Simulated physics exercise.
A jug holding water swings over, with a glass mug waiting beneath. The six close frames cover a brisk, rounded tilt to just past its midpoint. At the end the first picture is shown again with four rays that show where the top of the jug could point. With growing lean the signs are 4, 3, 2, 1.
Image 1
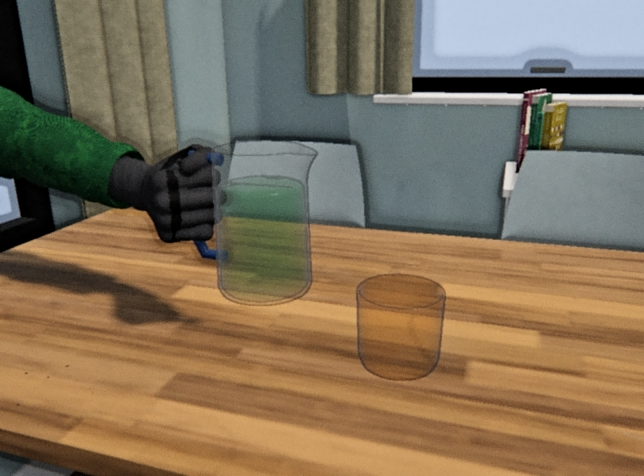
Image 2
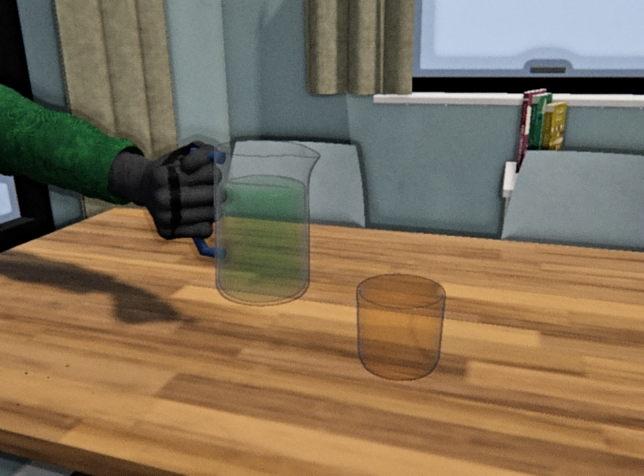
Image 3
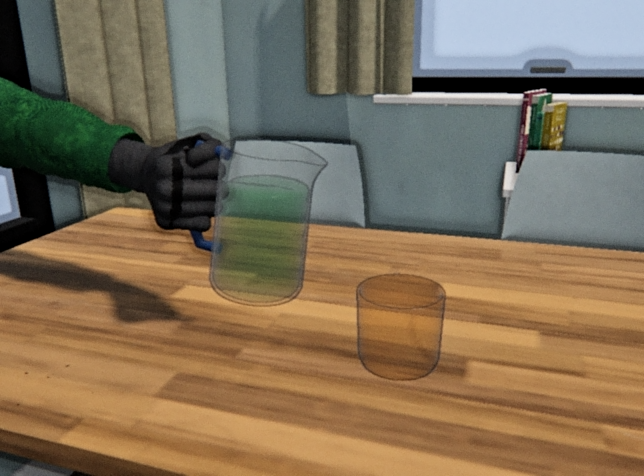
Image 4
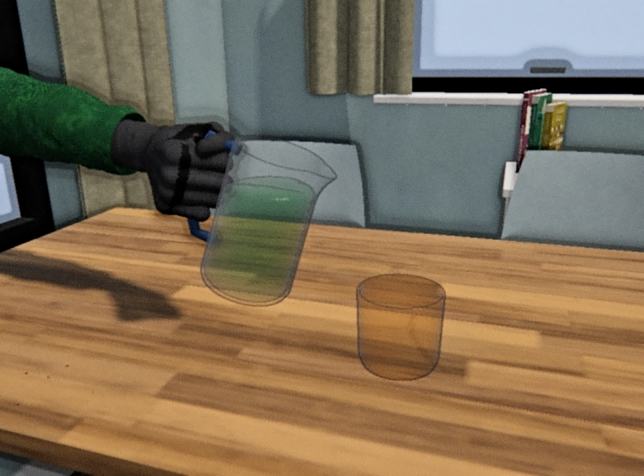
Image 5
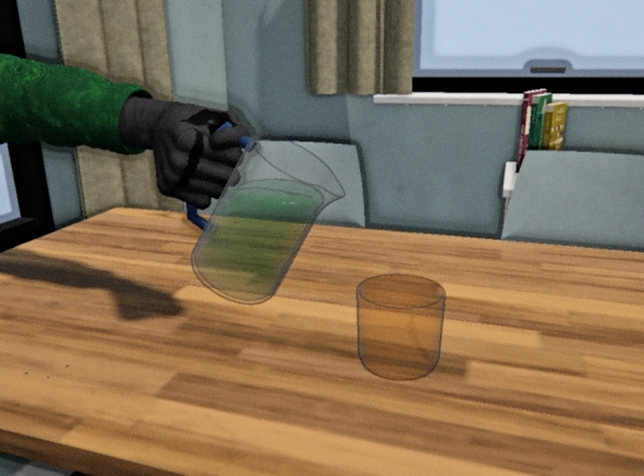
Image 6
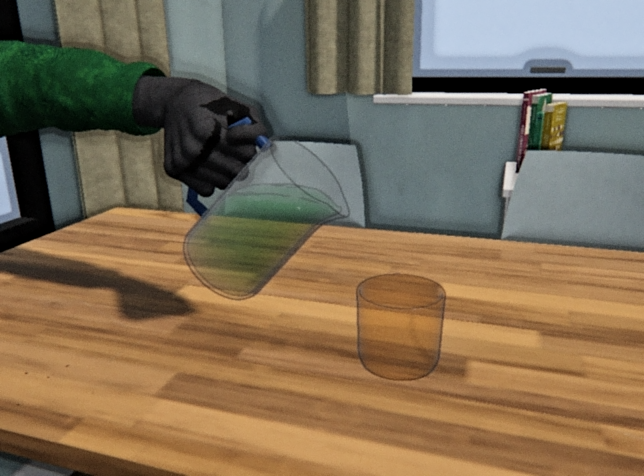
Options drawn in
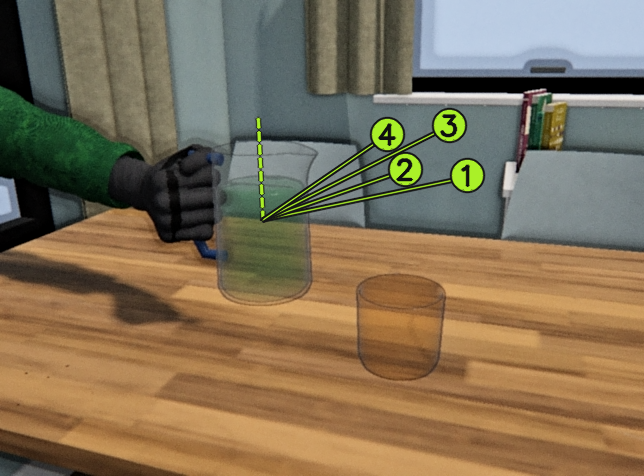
A gloved hand in a green sleeve held a clear jug of greenish water above a wooden table, then steadily tilted it rightward toward an orange-tinted glass mug, with no water leaving the jug.
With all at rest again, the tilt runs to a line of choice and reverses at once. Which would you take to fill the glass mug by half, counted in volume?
2 is best.
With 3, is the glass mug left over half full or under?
Under.
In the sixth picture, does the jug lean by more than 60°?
No, it does not.
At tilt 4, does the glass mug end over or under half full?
Under.
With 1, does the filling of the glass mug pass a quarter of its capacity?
Yes.
On the marked copy, 1 at (451, 180); 2 at (389, 175); 3 at (434, 133); 4 at (373, 144).
Choosing 1, the glass mug ends with about 69 % of what it can hold.
Choosing 2, the glass mug ends with about 49 % of what it can hold.
Choosing 3, the glass mug ends with about 33 % of what it can hold.
Choosing 4, the glass mug ends with about 21 % of what it can hold.
